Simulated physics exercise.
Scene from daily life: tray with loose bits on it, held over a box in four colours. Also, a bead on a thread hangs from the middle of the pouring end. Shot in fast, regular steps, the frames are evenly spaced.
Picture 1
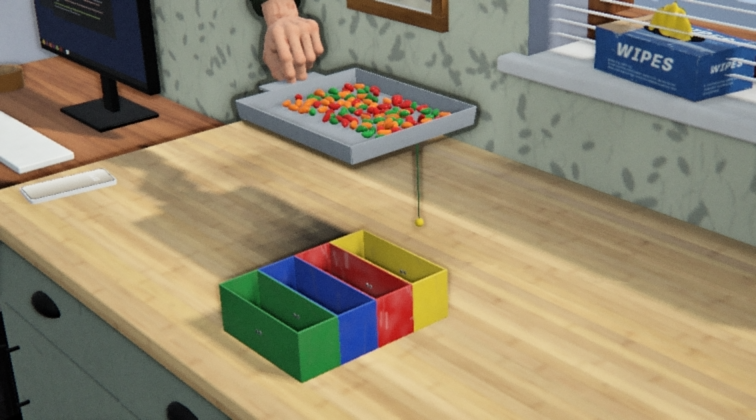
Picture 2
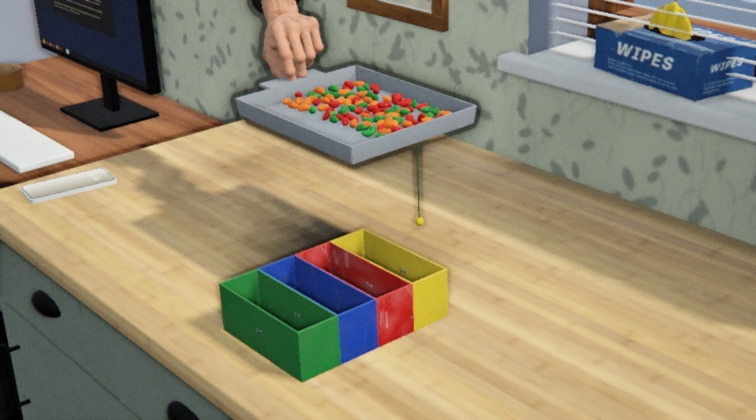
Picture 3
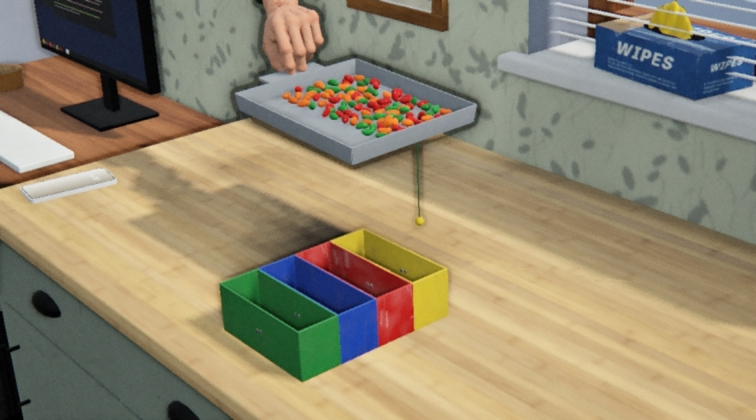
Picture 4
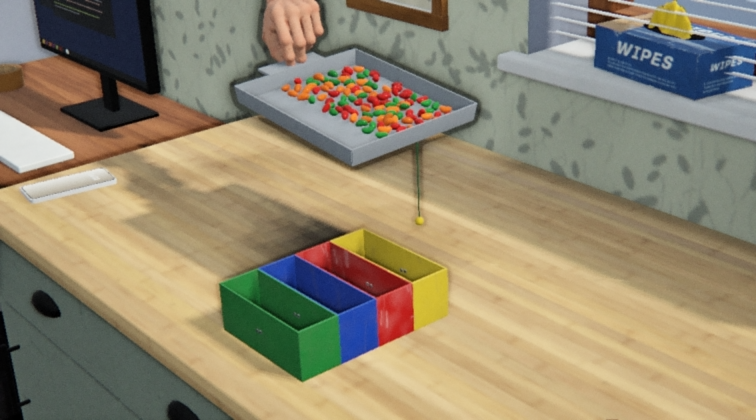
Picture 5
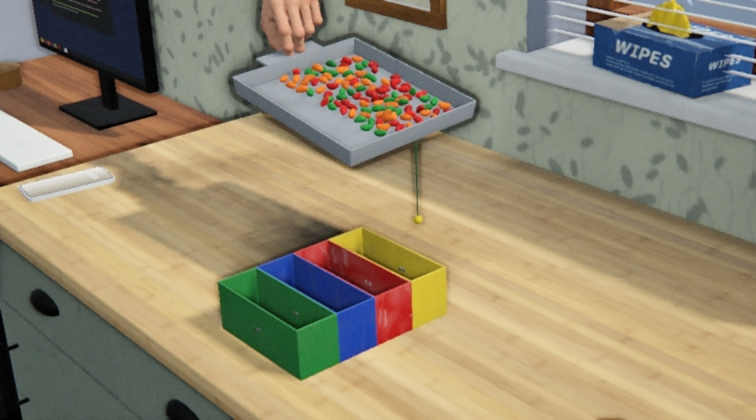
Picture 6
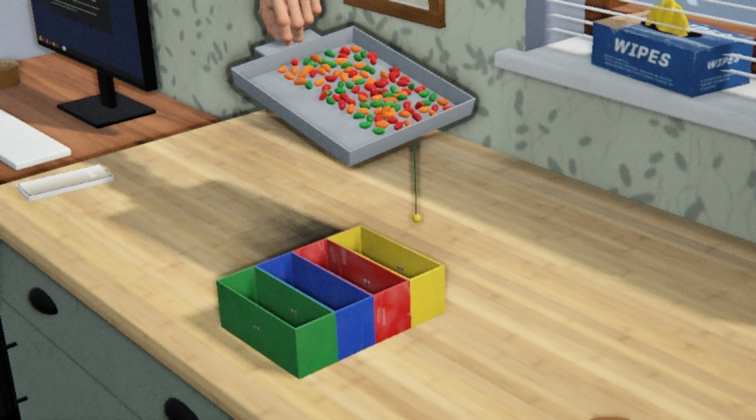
A gray tray of colorful jelly beans, gripped by a hand at its back, tilted slightly toward its lower left corner above a green, blue, red and yellow box, while the beans stayed on it.
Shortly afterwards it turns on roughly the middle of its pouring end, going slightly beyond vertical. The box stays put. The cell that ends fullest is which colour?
It is the yellow cell.
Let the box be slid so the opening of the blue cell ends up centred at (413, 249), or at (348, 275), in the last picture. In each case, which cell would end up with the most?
For the first position it is the cell in green, and for the second it is that red cell.
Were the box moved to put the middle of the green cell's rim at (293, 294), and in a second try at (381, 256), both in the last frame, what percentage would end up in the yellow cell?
Close to 30 in a hundred, then close to 0 in a hundred.
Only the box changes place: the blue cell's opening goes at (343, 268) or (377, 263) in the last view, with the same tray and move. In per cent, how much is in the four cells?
First placement near 90 percent, second near 100 percent.
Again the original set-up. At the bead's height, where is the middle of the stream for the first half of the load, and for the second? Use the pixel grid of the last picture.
First half (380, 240); second half (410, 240).
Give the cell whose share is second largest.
The answer here is that red cell.
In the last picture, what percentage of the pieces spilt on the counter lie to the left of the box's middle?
Around 0 percent of the pieces.
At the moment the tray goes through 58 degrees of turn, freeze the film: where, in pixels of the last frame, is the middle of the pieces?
Its middle sits at about pixel (384, 113).
Soon after the last picture, tray tipped steeply; nearly all on the tray; a stray few falling or outside the box.
A little later, tray tipped right over; nearly all on the tray; a stray few in the red cell; a stray few in the blue cell; a stray few in the yellow cell; a stray few falling or outside the box.
Later still, tray tipped past a quarter turn; about half in the yellow cell; about a quarter in the red cell; a stray few in the blue cell; about a third falling or outside the box.
At rest, tray tipped past a quarter turn; about half in the yellow cell; about a quarter in the red cell; a stray few in the blue cell; none in the green cell; about a third outside the box.
